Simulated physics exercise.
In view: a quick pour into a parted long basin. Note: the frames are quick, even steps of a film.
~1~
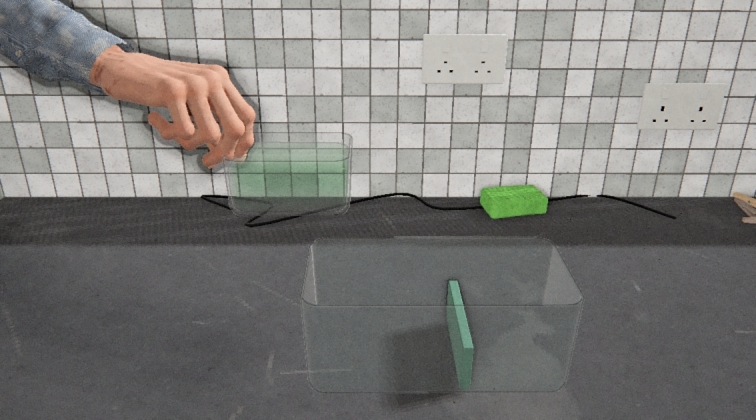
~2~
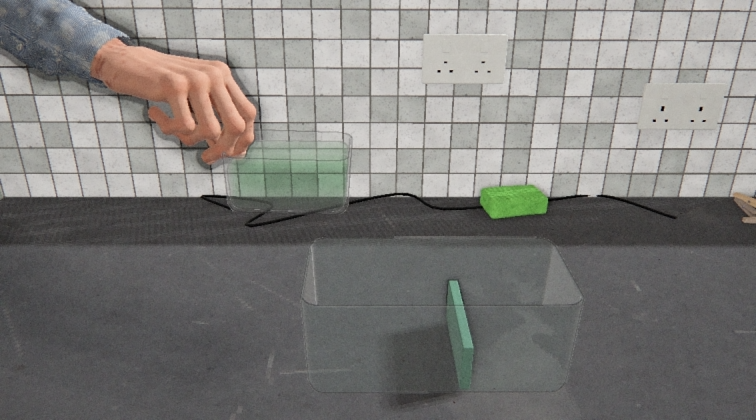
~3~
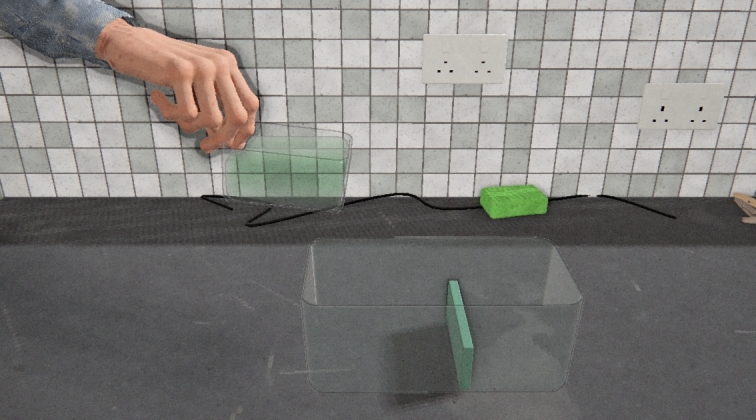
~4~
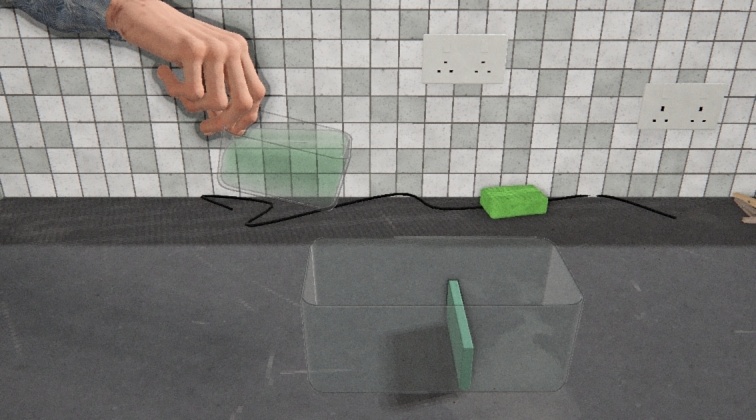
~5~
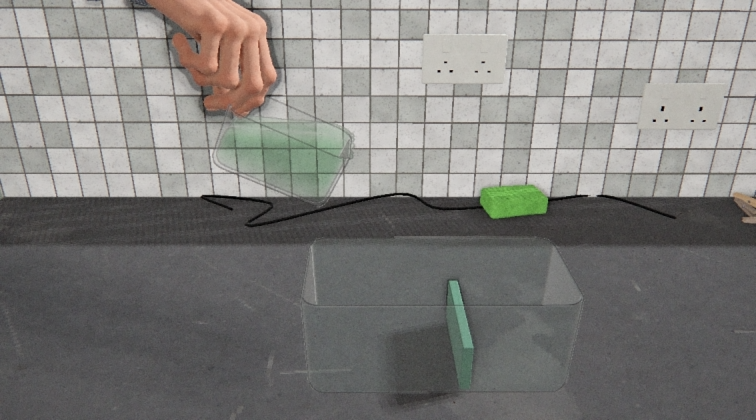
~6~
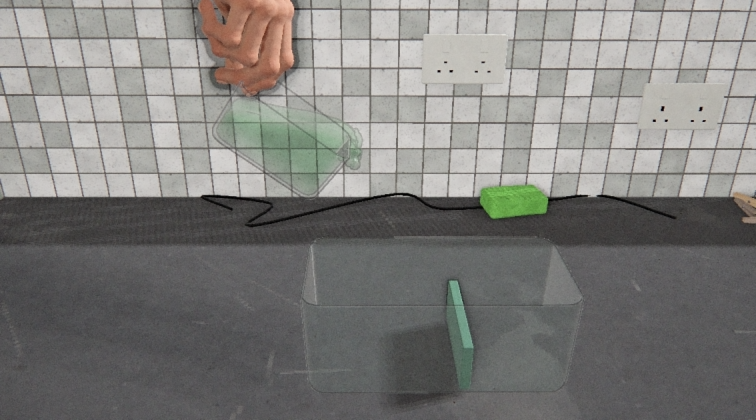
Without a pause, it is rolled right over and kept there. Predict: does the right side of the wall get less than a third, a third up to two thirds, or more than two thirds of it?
It gets a third up to two thirds.
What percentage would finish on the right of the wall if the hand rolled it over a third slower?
Near 40 parts in a hundred.
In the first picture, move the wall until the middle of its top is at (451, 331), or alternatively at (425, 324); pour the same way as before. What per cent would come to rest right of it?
50 per cent, then 70 per cent, roughly.
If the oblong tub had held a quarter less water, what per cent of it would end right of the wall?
I'd put it at around 30 %.
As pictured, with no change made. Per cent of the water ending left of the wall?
I'd put it near 50 per cent.
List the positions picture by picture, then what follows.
In the first frame, it leans 0°; its right rim is at (351, 148); the water meets the walls at (233, 152) and (349, 153); the long basin's rim runs from (306, 270) to (568, 270); the wall's top is at (460, 313).
In the second frame, it leans 2°; its right rim is at (351, 148); the water meets the walls at (232, 152) and (349, 151).
In the third frame, it leans 7°; its right rim is at (350, 148); the water meets the walls at (231, 148) and (349, 146).
In the fourth frame, it leans 14°; its right rim is at (350, 148); the water meets the walls at (230, 139) and (349, 141).
In the fifth frame, it leans 25°; its right rim is at (349, 149); the water meets the walls at (226, 126) and (349, 139); 3 per cent is over the edge.
In the sixth frame, it leans 37°; its right rim is at (349, 149); the water meets the walls at (226, 107) and (337, 130); 7 per cent is over the edge.
A moment on, the oblong tub is tipped right over and 19 per cent is still to pour, 15 is left of the wall and 0 right of it.
Next, the oblong tub is tipped right over and 0 per cent is still to pour, 35 is left of the wall and 56 right of it.
Then the oblong tub is tipped right over and 0 per cent is still to pour, 47 is left of the wall and 43 right of it.
Later the oblong tub is tipped right over and 0 per cent is still to pour, 52 is left of the wall and 43 right of it.
At rest 52 per cent lies left of the wall, 44 right of it and 5 outside.
